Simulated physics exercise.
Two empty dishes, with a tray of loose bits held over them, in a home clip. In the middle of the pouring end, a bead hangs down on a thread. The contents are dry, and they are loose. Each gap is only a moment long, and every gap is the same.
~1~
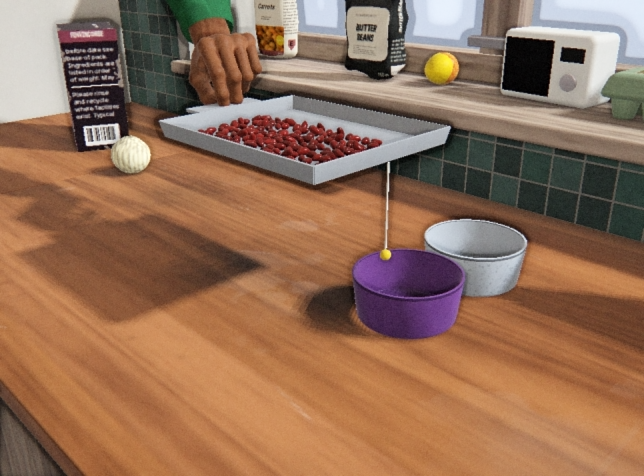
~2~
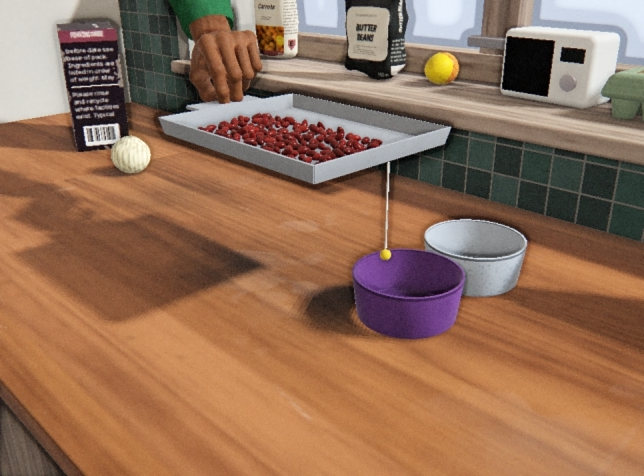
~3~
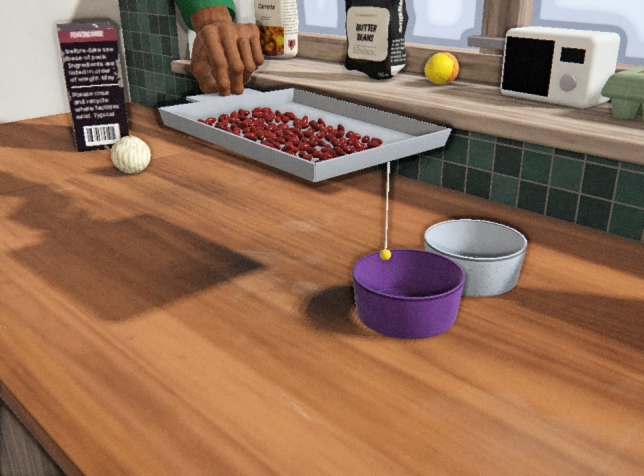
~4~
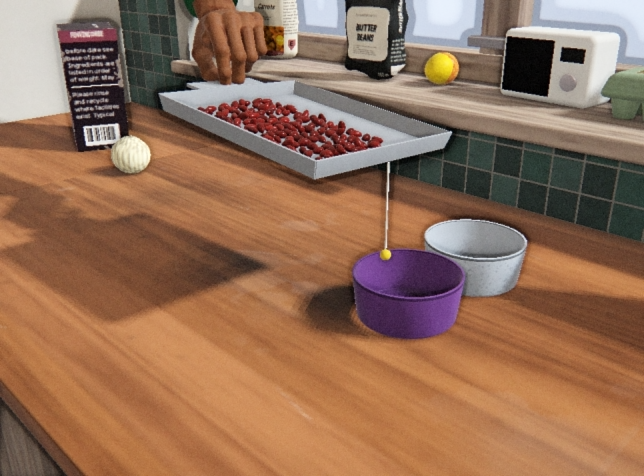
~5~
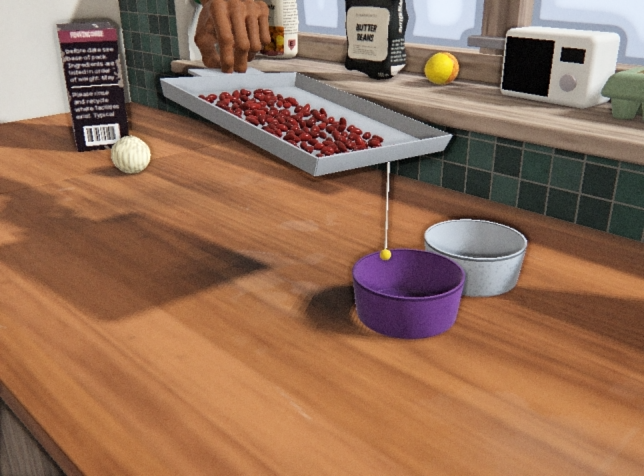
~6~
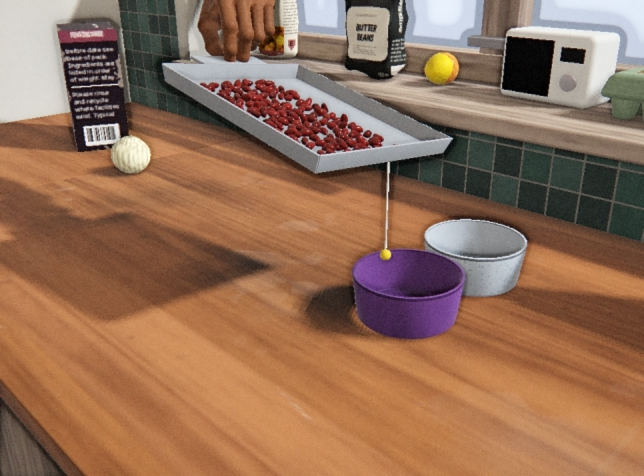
A hand gradually raises the far left end of a tray of red beans above two bowls.
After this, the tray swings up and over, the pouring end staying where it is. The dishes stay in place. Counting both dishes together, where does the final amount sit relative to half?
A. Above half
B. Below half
(A) Above half.
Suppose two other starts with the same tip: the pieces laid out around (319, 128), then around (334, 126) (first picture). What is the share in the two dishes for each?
You'd get about 80 per cent first and about 80 per cent second.
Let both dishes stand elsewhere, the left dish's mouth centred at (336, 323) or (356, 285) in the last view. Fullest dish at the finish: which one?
Well, the right-side one at the first spot and the right-side one at the second.
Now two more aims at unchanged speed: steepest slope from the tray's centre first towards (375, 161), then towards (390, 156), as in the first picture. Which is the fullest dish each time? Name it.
Going by the two slopes in order, it's the left-side one and then the left-side one.
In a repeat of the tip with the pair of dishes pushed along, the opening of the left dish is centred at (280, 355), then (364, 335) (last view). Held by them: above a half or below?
Placing 1: A minority of it. Placing 2: A minority of it.
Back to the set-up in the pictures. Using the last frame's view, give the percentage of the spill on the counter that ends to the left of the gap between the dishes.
It comes to 60 per cent or so.
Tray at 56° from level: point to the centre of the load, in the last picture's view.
Look close to (388, 123) in the last picture.
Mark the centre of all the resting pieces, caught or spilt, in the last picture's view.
Near (437, 291), more or less.
Soon, tray tipped steeply; all on the tray.
A while on, tray tipped right over; most on the tray; a stray few in the left dish; a small part in the right dish; a stray few outside both.
Towards the end, tray tipped past a quarter turn; about a third in the left dish; about a third in the right dish; about a quarter outside both; a stray few in the air.
Finally, tray tipped past a quarter turn; about a third in the left dish; about a third in the right dish; about a quarter outside both; a stray few in the air.
